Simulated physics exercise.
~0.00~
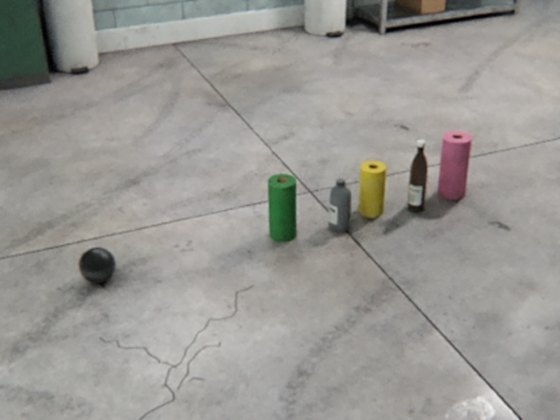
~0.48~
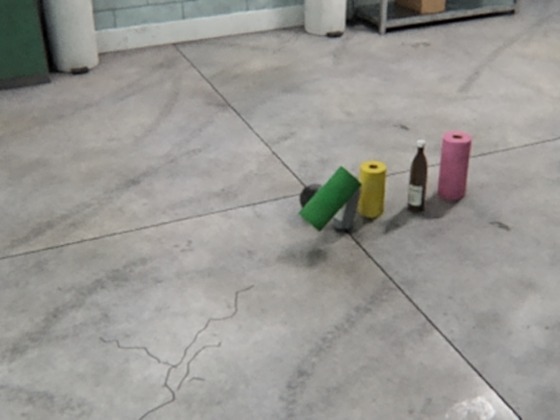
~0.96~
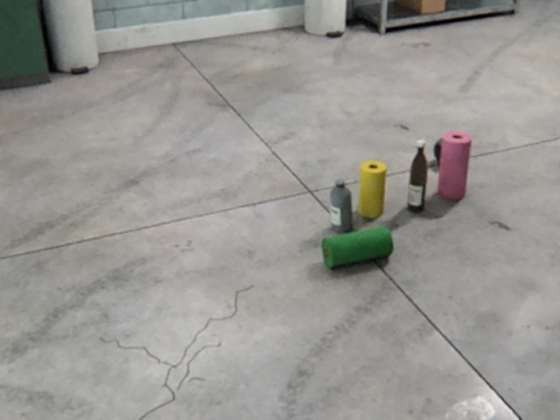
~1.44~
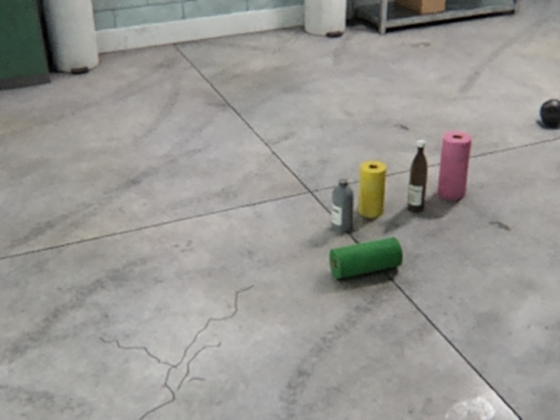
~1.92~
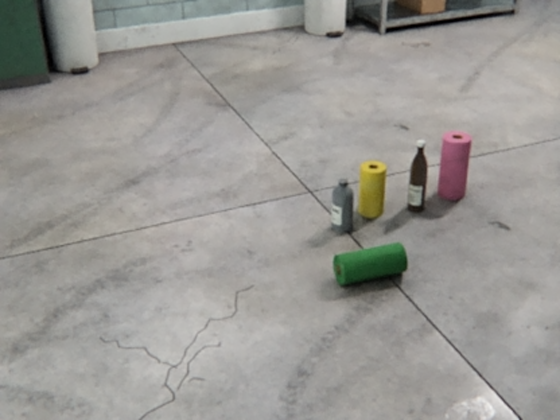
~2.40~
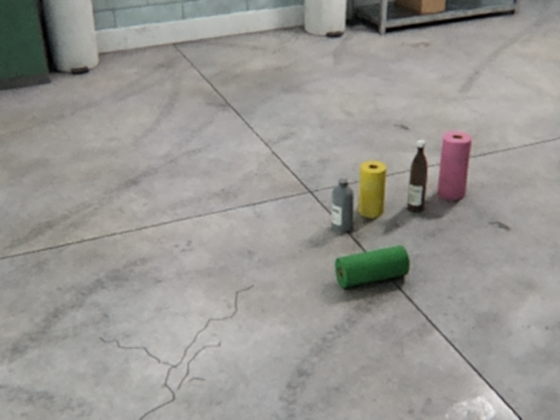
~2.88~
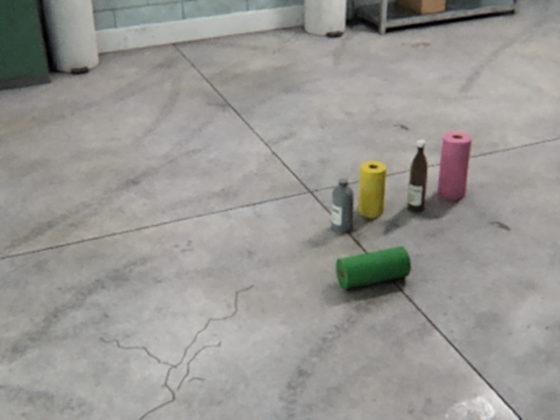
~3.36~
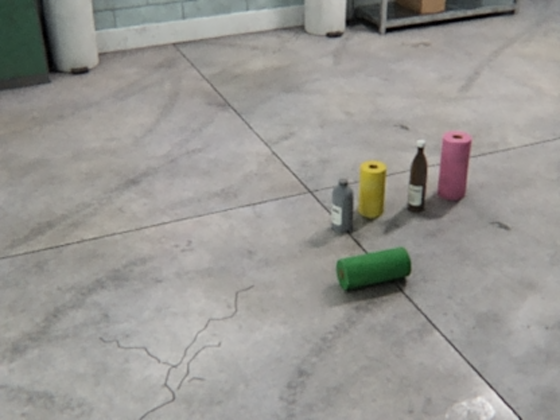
A black ball rolls from the left across a cracked grey concrete floor toward a staggered row of five upright objects, seen from above by a still camera in a workshop-like room. From left to right stand a green roll, a grey bottle, a yellow roll, a brown bottle and a pink roll. The ball strikes the green roll, which tips over as the grey bottle leans. The bottle settles upright again while the green roll drops onto its side nearer the viewer. The ball continues past the pink roll and leaves at the right. The green roll shifts slightly and lies still, with the other four standing.
